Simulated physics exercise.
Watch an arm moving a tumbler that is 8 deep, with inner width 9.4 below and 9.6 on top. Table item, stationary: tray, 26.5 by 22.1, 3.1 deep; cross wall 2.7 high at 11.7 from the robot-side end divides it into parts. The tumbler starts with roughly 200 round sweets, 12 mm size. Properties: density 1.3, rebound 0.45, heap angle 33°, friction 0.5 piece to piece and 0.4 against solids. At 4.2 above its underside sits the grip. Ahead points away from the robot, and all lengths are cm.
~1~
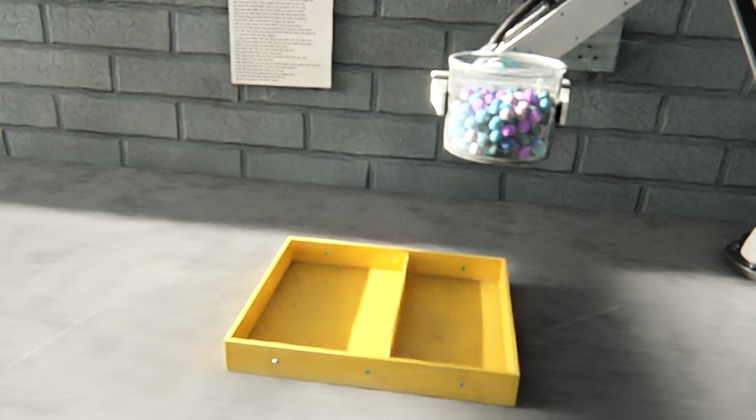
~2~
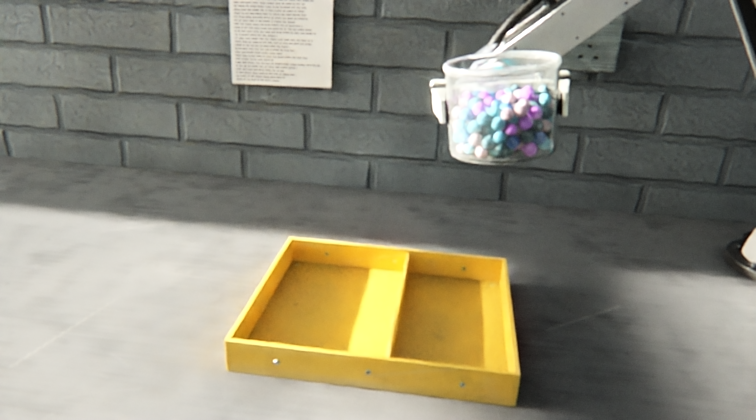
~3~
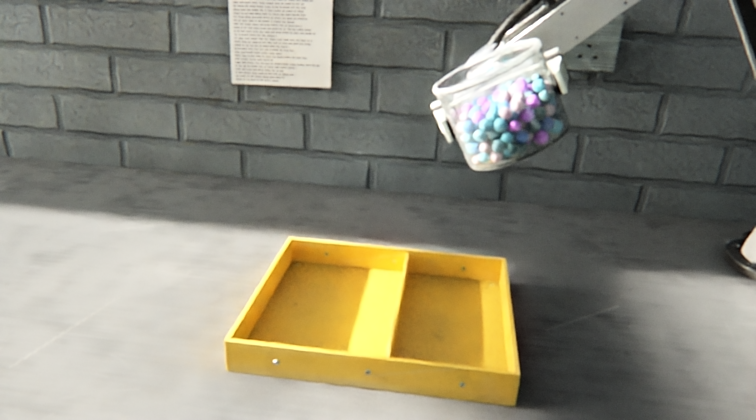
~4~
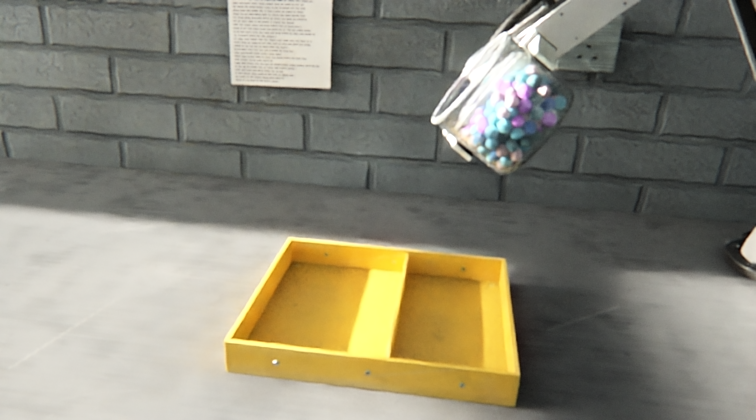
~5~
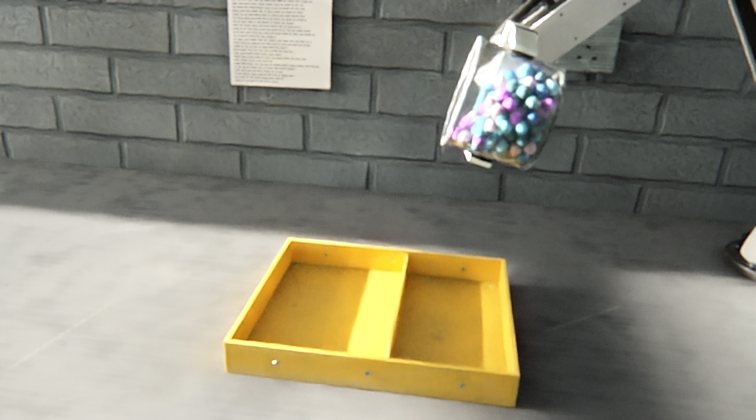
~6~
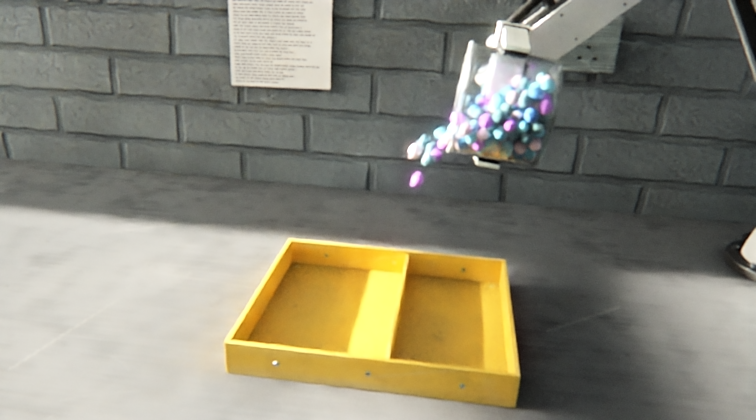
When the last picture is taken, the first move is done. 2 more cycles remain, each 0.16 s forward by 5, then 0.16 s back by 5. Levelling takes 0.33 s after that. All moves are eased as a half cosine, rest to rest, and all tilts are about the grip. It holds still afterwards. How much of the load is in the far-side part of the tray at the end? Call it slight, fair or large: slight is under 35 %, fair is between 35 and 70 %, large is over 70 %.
I would call it fair, between 35 and 70 %.
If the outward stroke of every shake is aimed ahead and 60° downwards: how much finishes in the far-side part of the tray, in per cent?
You'd expect near 20 percent of it there.
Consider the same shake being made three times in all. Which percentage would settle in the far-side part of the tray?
In that case, some 65 per cent.
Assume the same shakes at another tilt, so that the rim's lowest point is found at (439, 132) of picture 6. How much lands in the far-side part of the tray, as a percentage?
Roughly 25 percent, give or take.
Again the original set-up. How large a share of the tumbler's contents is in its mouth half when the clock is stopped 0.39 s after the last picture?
Roughly 40 %.
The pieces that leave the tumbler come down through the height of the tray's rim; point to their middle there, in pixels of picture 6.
Around (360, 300).
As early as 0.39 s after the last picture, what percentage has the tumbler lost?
I'd put it at some 55 per cent at that point.
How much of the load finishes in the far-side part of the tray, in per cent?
Some 60 percent.
Then, 0.39 s later, tilted 83° forward, highest piece 25 above the table; 92 in the tumbler, 67 in the far-side part, 3 in the robot-side part, 37 in flight or on a rim.
Then, 0.78 s later, tilted 53° forward, highest piece 25 above the table; 112 in the far-side part, 51 in the tumbler, 31 in the robot-side part, 2 on the table or floor, 3 in flight or on a rim.
Then, 1.17 s later, level, highest piece 25 above the table; 115 in the far-side part, 51 in the tumbler, 31 in the robot-side part, 2 on the table or floor.
Then, 2.22 s later, level, highest piece 25 above the table; 115 in the far-side part, 51 in the tumbler, 31 in the robot-side part, 2 on the table or floor.
At rest, 115 in the far-side part, 51 in the tumbler, 31 in the robot-side part, 2 on the table or floor. That is 58 % in the far-side part of the tray.
